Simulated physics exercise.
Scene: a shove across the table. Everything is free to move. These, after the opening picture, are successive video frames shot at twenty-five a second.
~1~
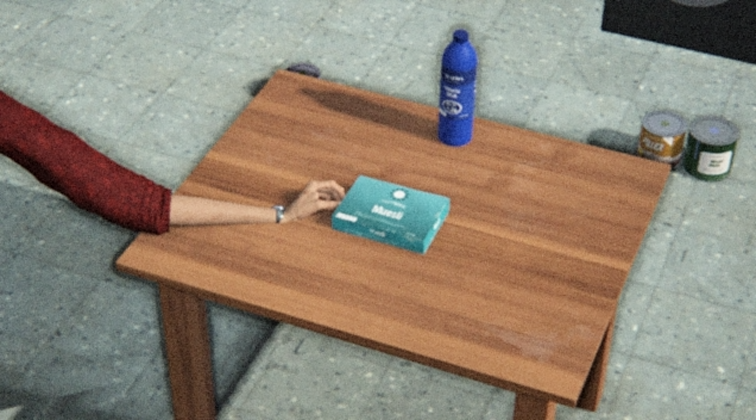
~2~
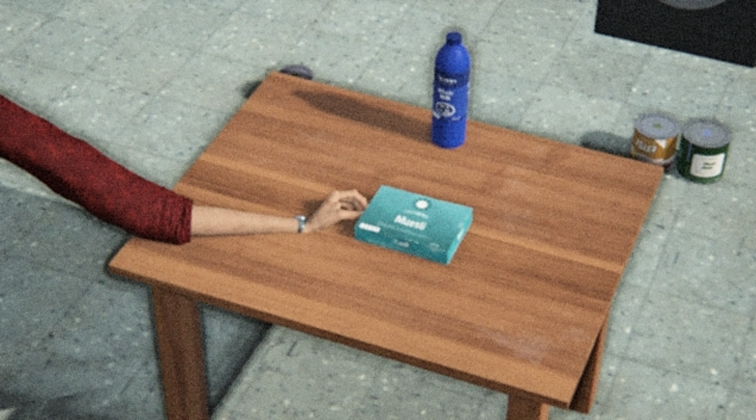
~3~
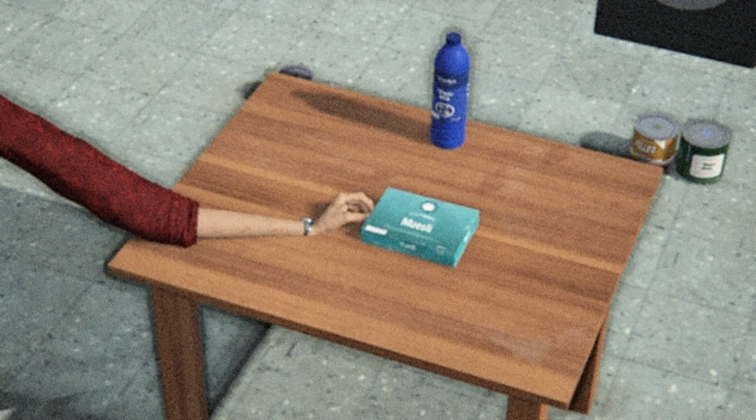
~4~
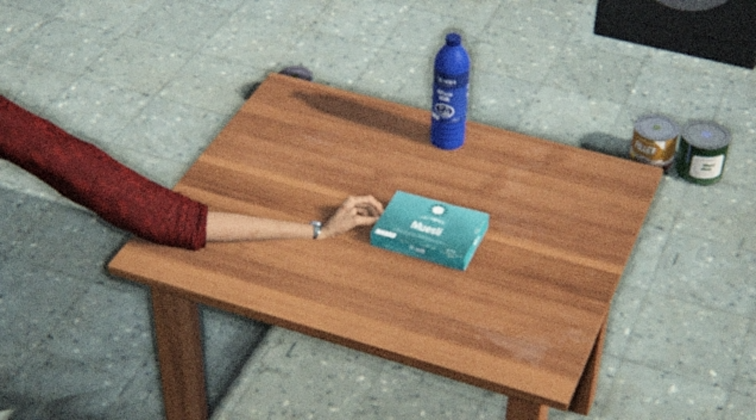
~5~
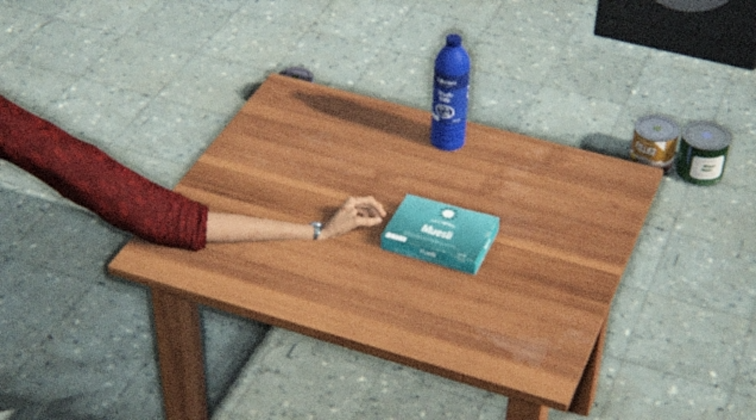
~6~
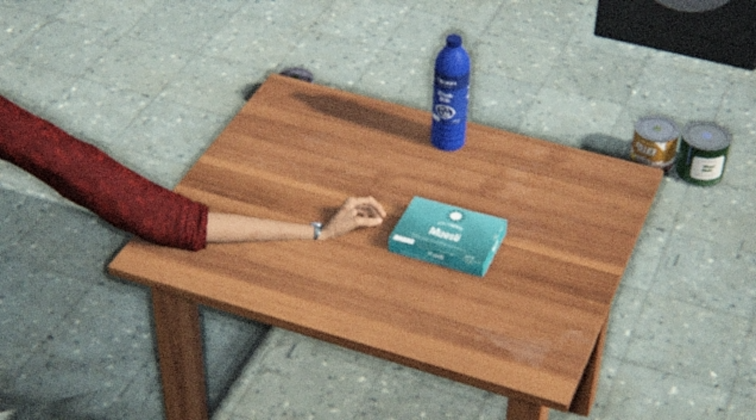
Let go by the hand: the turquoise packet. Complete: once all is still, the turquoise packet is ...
On the table.
Then, 0.10 s past the last view, turquoise packet displaced a little near (455, 238).
Then, 0.50 s past the last view, turquoise packet resting near (455, 238).
Finally, moved from the start, turquoise packet. Final places as the last picture's camera would see them, turquoise packet near (455, 238).
